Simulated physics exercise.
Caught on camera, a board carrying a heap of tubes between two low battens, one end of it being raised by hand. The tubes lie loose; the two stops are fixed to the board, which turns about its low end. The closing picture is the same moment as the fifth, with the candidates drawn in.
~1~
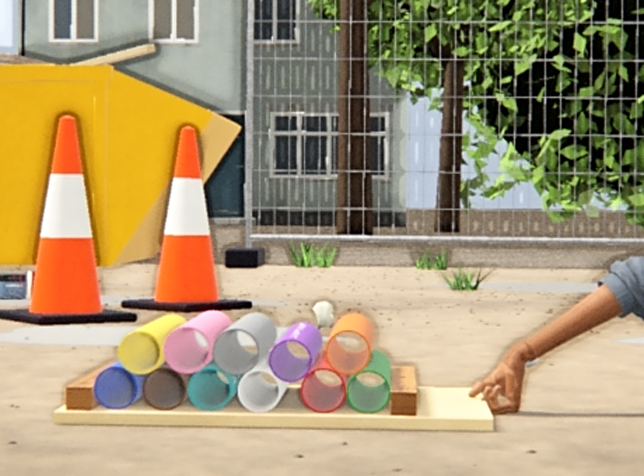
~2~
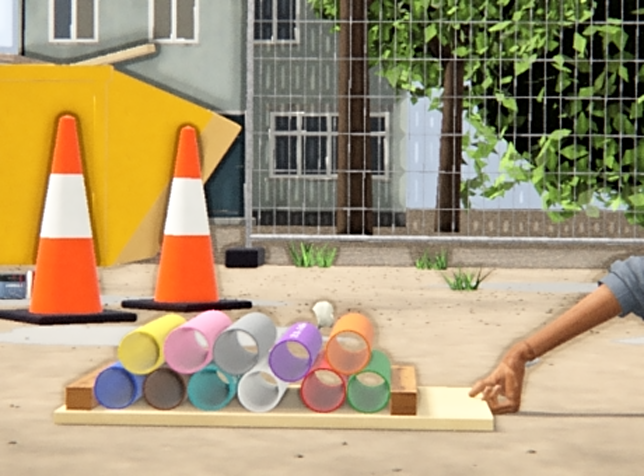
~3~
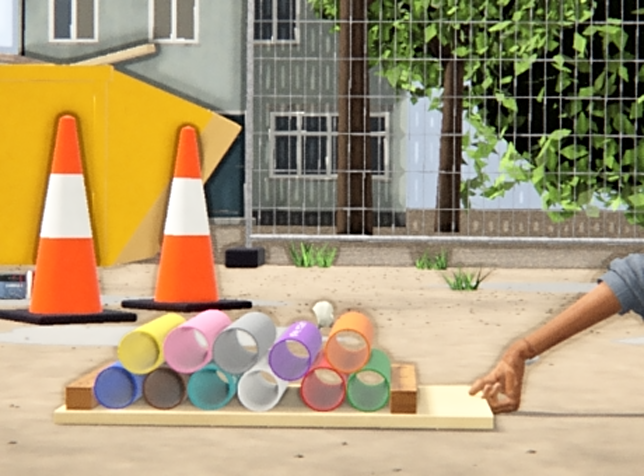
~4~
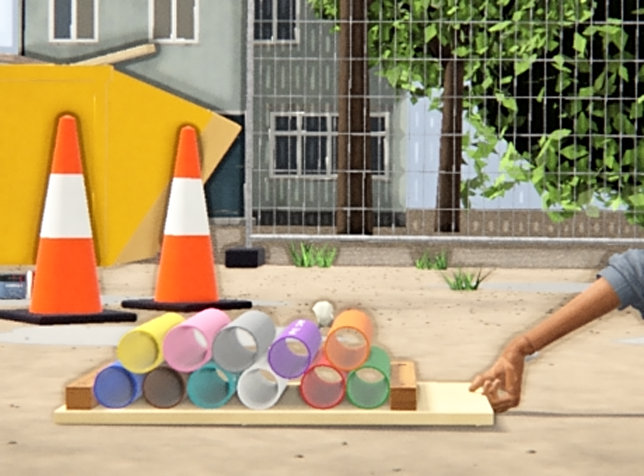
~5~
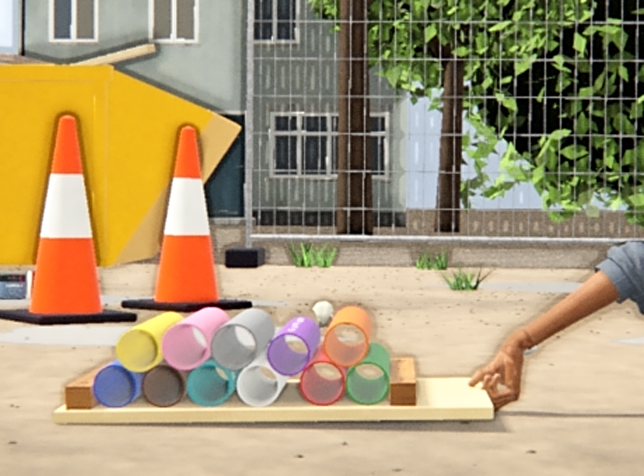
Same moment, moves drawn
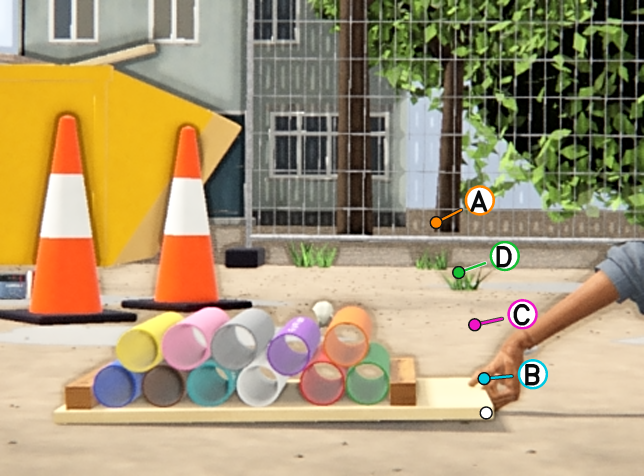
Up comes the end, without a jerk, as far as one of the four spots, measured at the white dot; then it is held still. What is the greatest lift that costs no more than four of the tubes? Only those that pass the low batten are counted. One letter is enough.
At most to A.
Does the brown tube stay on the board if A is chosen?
Yes, with A.
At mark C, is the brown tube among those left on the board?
Yes, with C.
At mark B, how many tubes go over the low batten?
It comes to none.
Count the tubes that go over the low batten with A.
With A, four.
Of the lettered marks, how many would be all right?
The number is four.
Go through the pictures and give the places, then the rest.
The first frame shows white tube (260, 391); red tube (323, 391); green tube (368, 392).
The second frame shows green tube (368, 392); orange tube (348, 352).
The third frame shows board (282, 393); red tube (323, 389); green tube (368, 390); blue tube (115, 388).
The fourth frame shows board (282, 391); blue tube (115, 387); brown tube (164, 387).
The fifth frame shows board (281, 388); blue tube (115, 386); brown tube (163, 386).
On the marked copy, A at (436, 223); B at (484, 378); C at (475, 325); D at (459, 273); the white dot at (486, 413).
With A. Early on, board at 18°.
Further on, board at 28°.
At the end, board at 28°, four over the low batten (grey, purple, pink, yellow).
As for the rest, B none over the low batten; C none over the low batten; D three over the low batten (grey, pink, yellow).
